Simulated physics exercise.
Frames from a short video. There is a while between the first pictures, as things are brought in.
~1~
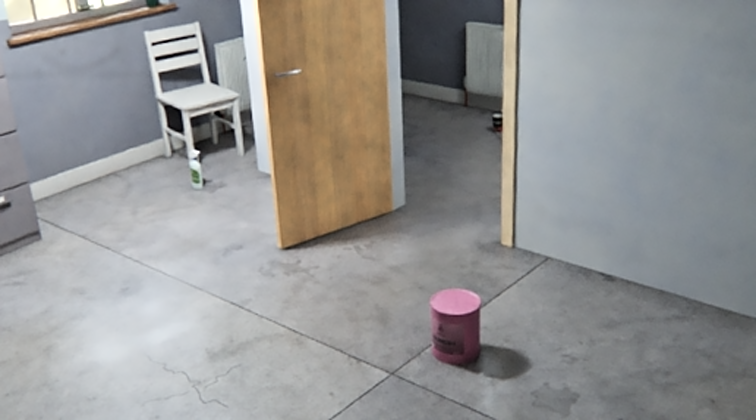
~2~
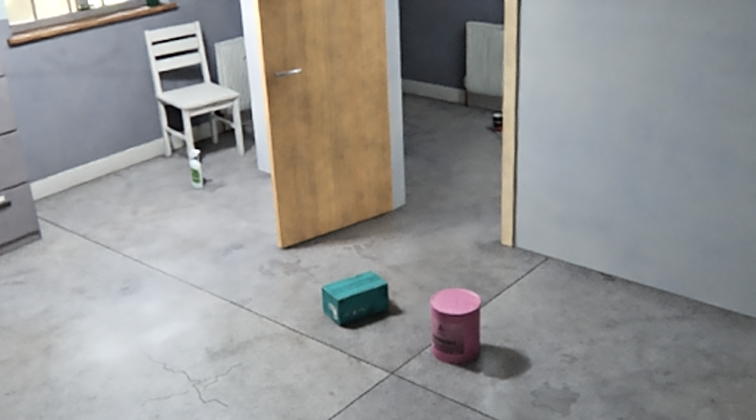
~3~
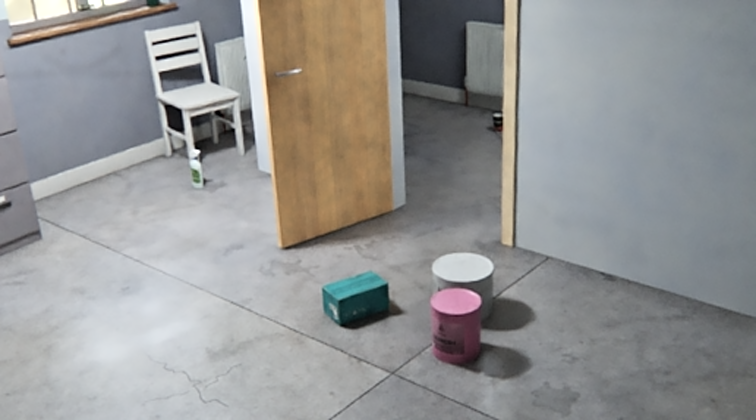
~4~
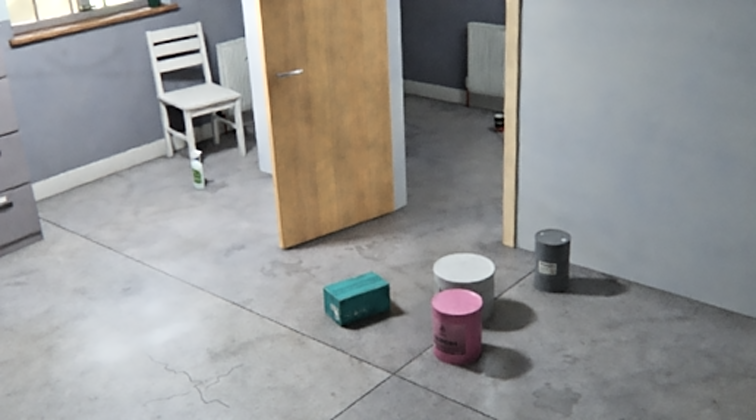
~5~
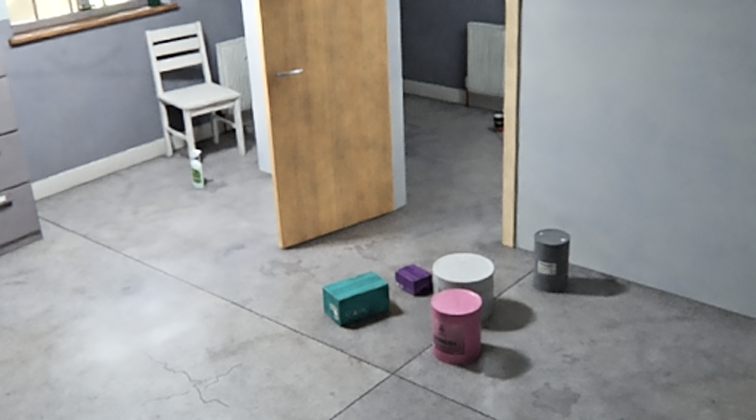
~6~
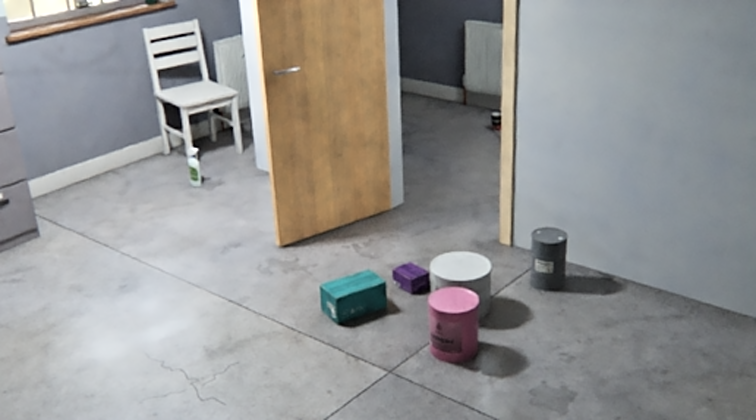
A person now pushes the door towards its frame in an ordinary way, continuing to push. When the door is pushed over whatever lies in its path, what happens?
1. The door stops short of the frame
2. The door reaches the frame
The door reaches the frame (2).
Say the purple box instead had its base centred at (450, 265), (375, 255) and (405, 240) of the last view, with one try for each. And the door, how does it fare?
Swings all the way; Held up partway; Swings all the way.
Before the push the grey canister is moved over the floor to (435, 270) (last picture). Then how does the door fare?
In the end the door swings completely to.
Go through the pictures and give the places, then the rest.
Door wide open and still, in the first frame.
Door wide open and still; turquoise parcel (356, 298), in the second frame.
Door wide open and still; white pail (463, 288); pink pail (456, 326), in the third frame.
Door wide open and still; turquoise parcel (357, 298); grey canister (552, 261), in the fourth frame.
Door wide open and still; white pail (464, 289); pink pail (456, 327), in the fifth frame.
Door wide open and still; purple box (411, 278); turquoise parcel (354, 296), in the sixth frame.
Then, 0.80 s after the last picture, door 67° open.
Then, 1.20 s after the last picture, door 32° open.
At rest, door 0° open; all 5 in place. Seen from the same camera at the end, purple box near (411, 278).
